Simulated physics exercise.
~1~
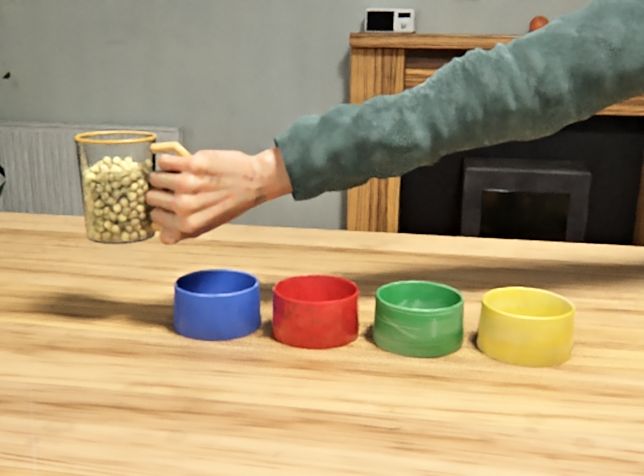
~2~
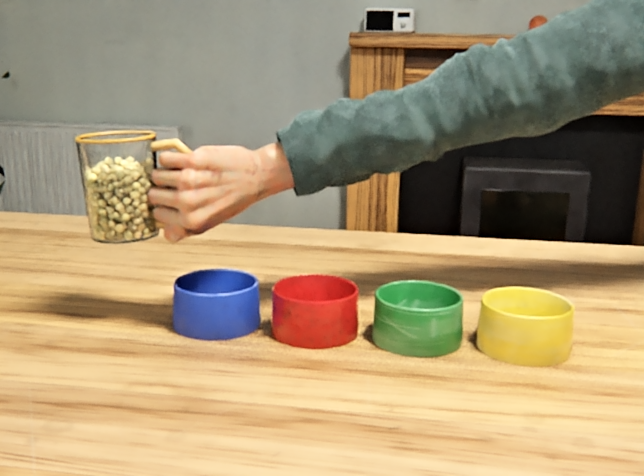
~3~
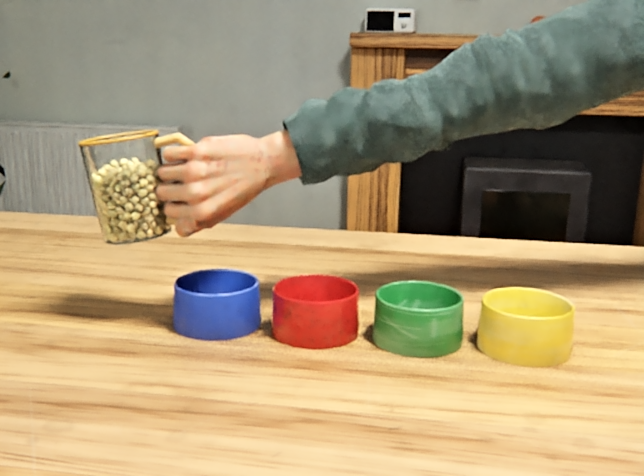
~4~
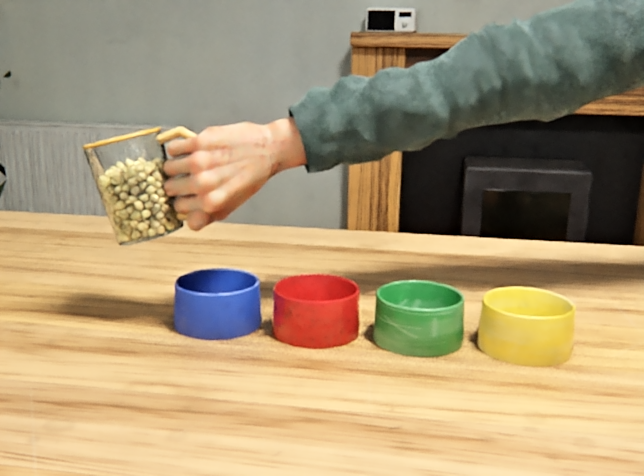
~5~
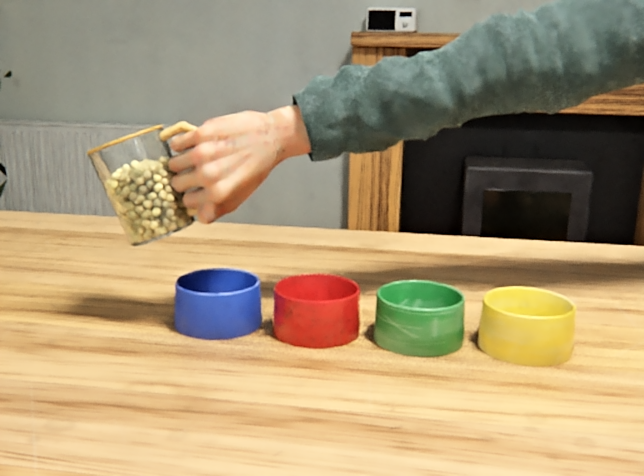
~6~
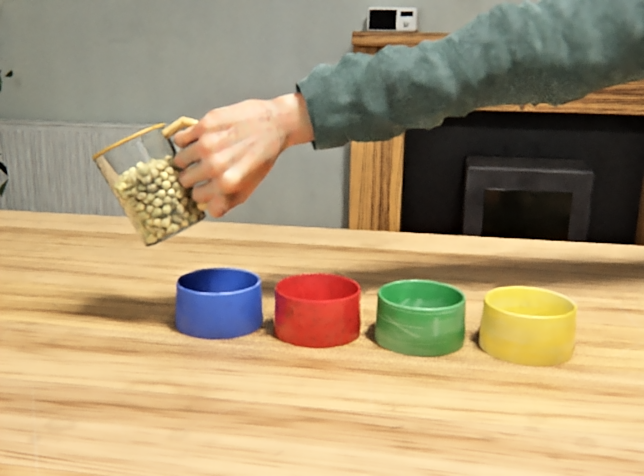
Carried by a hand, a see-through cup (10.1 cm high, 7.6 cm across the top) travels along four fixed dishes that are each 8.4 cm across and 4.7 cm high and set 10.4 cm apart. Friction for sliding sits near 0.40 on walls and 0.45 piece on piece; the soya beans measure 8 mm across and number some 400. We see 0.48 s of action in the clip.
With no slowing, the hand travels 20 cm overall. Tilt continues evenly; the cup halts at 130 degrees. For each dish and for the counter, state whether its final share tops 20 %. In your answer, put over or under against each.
Red - under; blue - over; green - under; yellow - under; counter - under.
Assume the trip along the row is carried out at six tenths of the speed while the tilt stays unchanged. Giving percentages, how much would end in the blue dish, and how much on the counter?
Blue: 0; counter: 100.
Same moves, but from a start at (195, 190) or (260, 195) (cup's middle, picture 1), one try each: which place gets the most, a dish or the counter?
The winner: Red; red.
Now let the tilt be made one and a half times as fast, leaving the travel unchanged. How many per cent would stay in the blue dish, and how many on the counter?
In that case you'd see blue at 30 and the counter at 70.
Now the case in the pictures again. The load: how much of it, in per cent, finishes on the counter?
Near 10 percent, roughly speaking.
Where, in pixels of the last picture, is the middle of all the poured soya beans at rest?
Resting centre estimate: Around (219, 297).
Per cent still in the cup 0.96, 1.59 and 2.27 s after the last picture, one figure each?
At the three moments: 100, 15 and 0 percent.
Then, 0.96 s after the last picture, tilt 89 degrees; cup holds 100 %.
Then, 1.59 s after the last picture, tilt 129 degrees; cup holds 15 %, blue 80 %.
Then, 2.27 s after the last picture, tilt 130 degrees; cup holds 0 %, blue 90 %.
In the end, red 0 %, blue 90 %, green 0 %, yellow 0 %, counter 10 %.
